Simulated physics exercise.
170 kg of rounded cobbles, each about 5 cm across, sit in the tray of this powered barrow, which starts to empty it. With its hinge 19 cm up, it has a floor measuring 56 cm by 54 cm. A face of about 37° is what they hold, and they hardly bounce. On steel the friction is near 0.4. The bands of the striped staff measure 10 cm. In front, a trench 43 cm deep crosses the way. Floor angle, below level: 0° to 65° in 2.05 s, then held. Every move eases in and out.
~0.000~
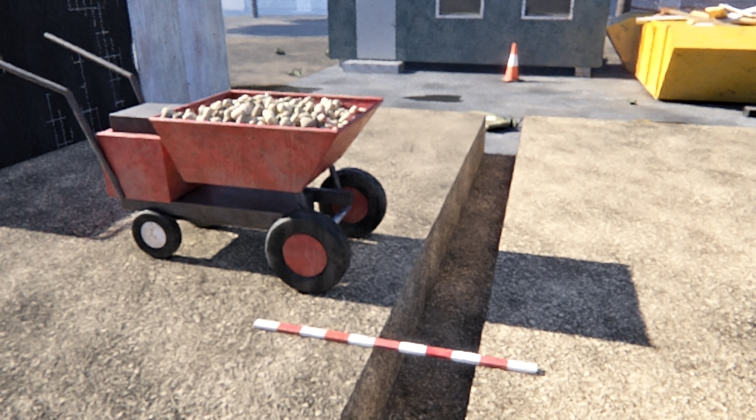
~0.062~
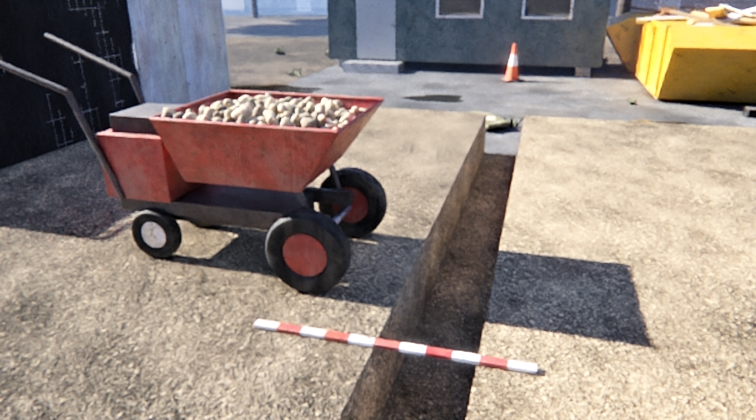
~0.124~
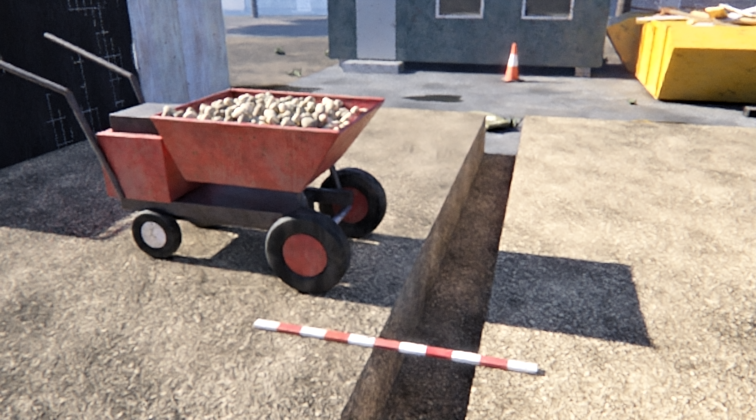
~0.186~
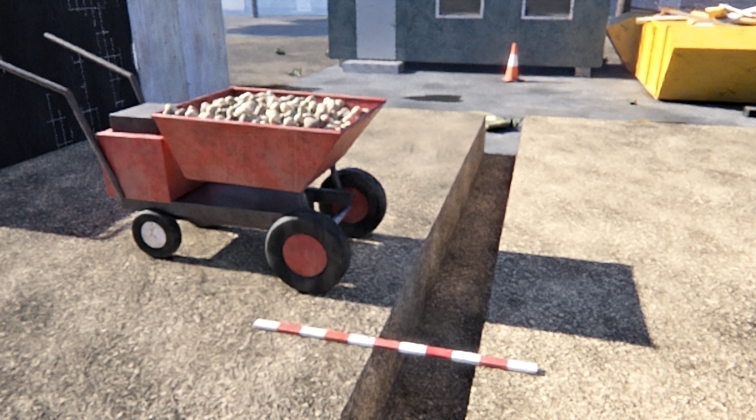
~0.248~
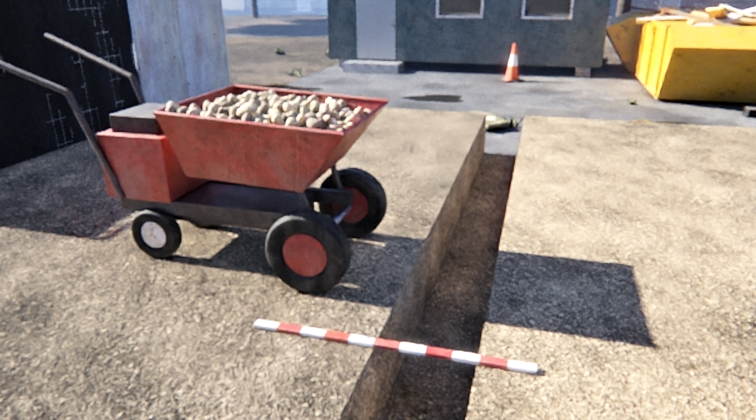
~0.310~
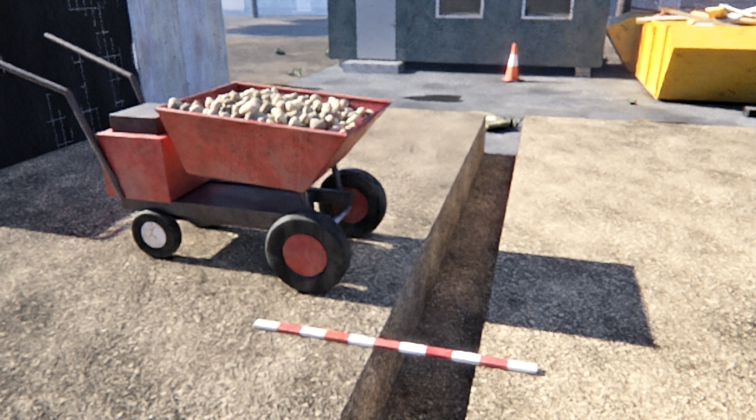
The red tray of a stone-filled barrow tilts slightly toward the trench on its right.
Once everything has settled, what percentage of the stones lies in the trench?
I would say 65 percent.
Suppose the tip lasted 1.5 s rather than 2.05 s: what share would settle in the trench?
Roughly 60 per cent would.
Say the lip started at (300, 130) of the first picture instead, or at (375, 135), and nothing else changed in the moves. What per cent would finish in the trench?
90 % and 35 %.
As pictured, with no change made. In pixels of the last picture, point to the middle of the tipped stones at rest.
Their middle ends up near (471, 336).
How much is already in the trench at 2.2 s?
Roughly 25 percent of the load.
After 1.5 s the floor is at 55°; 98 % in the tray, 2 % in the trench; the foremost stones are at (458, 233).
After 2.2 s the floor is at 65°; 62 % in the tray, 23 % in the trench, 15 % past the trench; the foremost stones are at (571, 286).
After 2.5 s the floor is at 65°; 38 % in the tray, 37 % in the trench, 25 % past the trench; the foremost stones are at (616, 286).
After 4.4 s the floor is at 65°; 9 % in the tray, 65 % in the trench, 27 % past the trench; the foremost stones are at (646, 301).
